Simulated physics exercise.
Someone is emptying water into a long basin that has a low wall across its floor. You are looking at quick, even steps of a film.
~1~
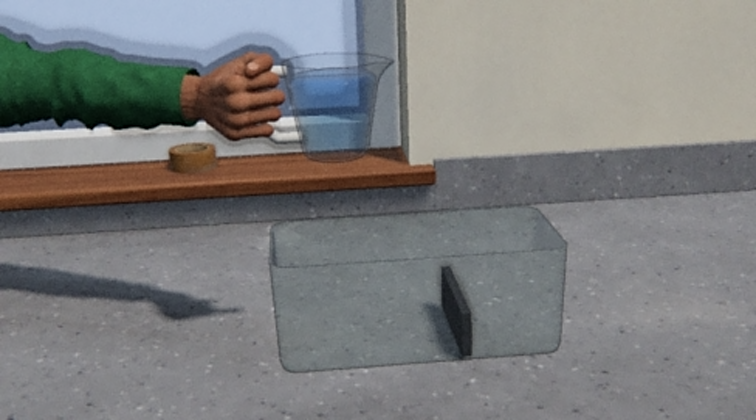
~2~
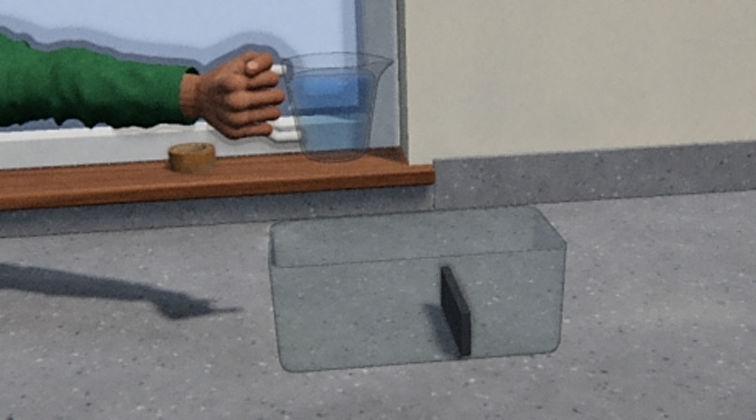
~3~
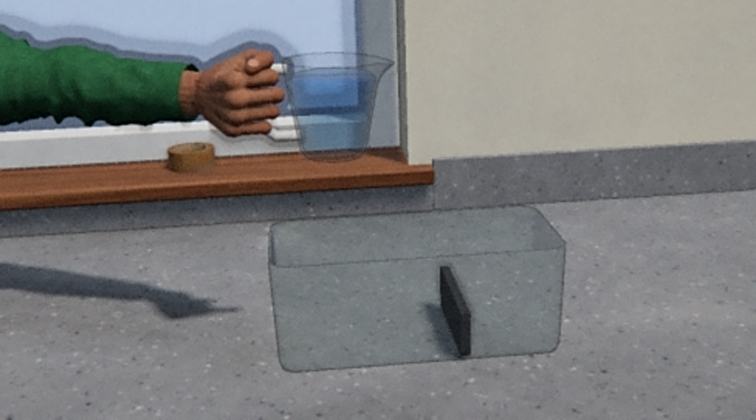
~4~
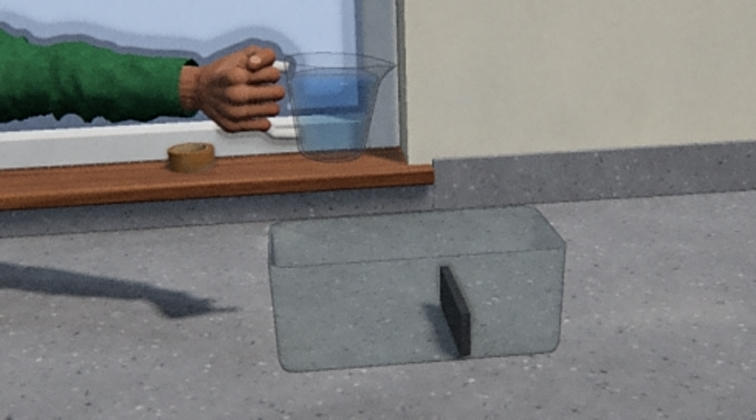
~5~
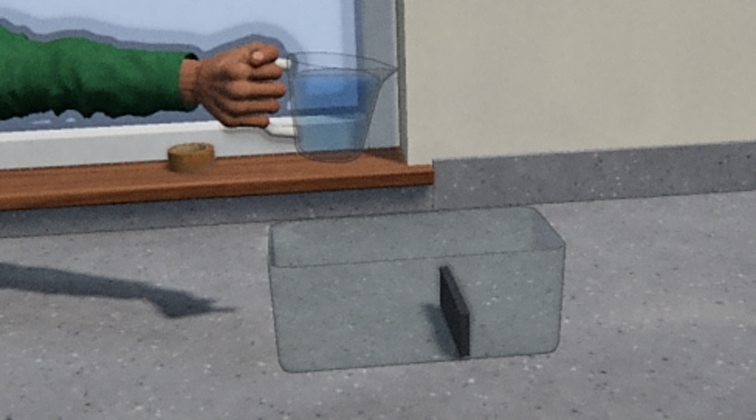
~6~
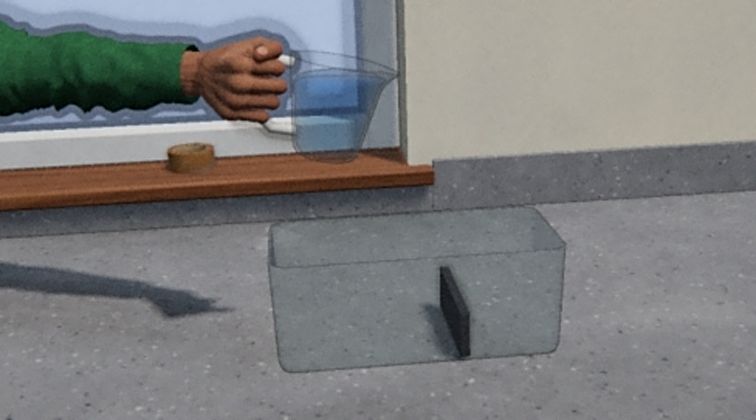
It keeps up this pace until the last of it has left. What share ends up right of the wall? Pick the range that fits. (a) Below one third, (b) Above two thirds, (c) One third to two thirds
c.
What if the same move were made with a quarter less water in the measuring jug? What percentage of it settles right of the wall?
Roughly 35 percent.
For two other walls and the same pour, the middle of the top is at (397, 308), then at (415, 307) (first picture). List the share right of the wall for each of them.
Try one about 90 %, try two about 90 %.
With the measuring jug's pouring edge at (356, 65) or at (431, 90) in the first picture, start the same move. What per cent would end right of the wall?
5 %, 95 %.
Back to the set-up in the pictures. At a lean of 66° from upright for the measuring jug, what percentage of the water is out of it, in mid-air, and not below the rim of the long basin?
Roughly 20 percent.
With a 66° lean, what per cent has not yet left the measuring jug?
75 per cent, approximately.
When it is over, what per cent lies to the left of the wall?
Share approx. 45 %.
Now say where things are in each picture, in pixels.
The first frame shows tilt 0°; pouring edge (394, 60); surface from (288, 77) to (377, 72); the long basin's rim runs from (271, 246) to (551, 227); the wall's top is at (455, 290).
The second frame shows tilt 0°; pouring edge (394, 60); surface from (287, 77) to (376, 72).
The third frame shows tilt 2°; pouring edge (395, 61); surface from (287, 76) to (376, 73).
The fourth frame shows tilt 4°; pouring edge (397, 64); surface from (289, 76) to (378, 74).
The fifth frame shows tilt 8°; pouring edge (399, 68); surface from (291, 76) to (381, 75).
The sixth frame shows tilt 12°; pouring edge (401, 73); surface from (294, 77) to (385, 76).
A moment on, the measuring jug is tipped part way and 73 per cent is still to pour, 1 is left of the wall and 4 right of it.
Next, the measuring jug is tipped on its side and 21 per cent is still to pour, 14 is left of the wall and 44 right of it.
Then the measuring jug is tipped on its side and 2 per cent is still to pour, 40 is left of the wall and 55 right of it.
Later the measuring jug is tipped on its side and 0 per cent is still to pour, 44 is left of the wall and 55 right of it.
Finally, 44 per cent lies left of the wall, 55 right of it and 1 outside.
